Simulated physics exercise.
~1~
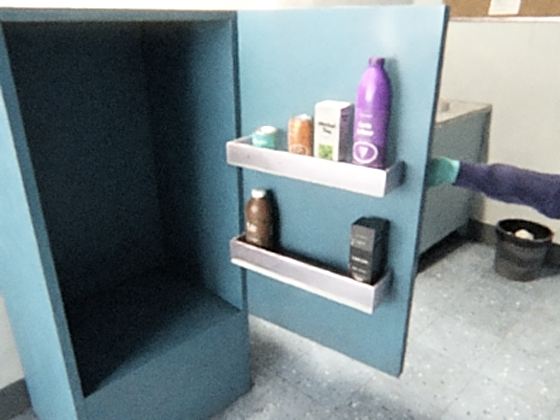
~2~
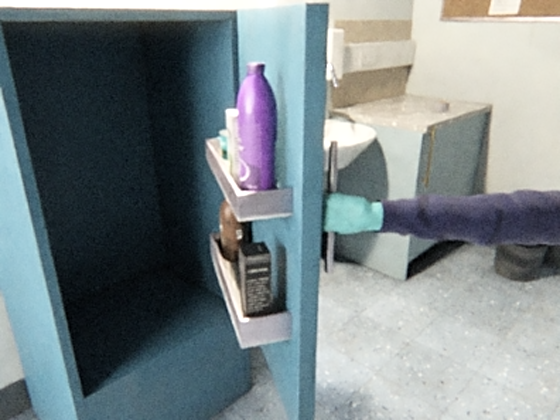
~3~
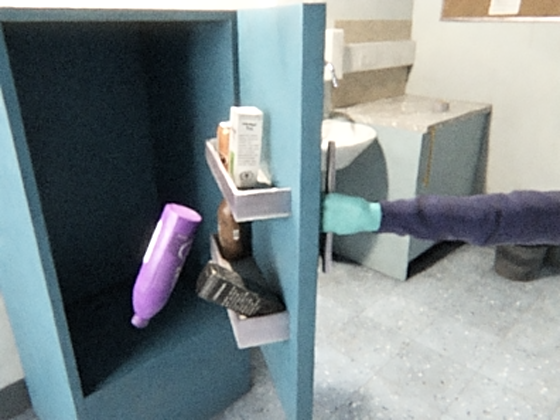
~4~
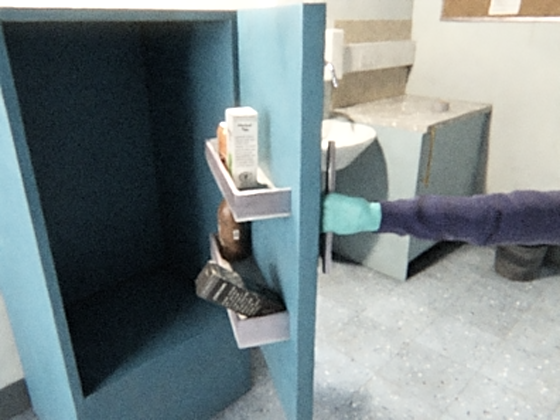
In a cabinet, a gloved hand swings the door inward, toppling out a purple bottle.
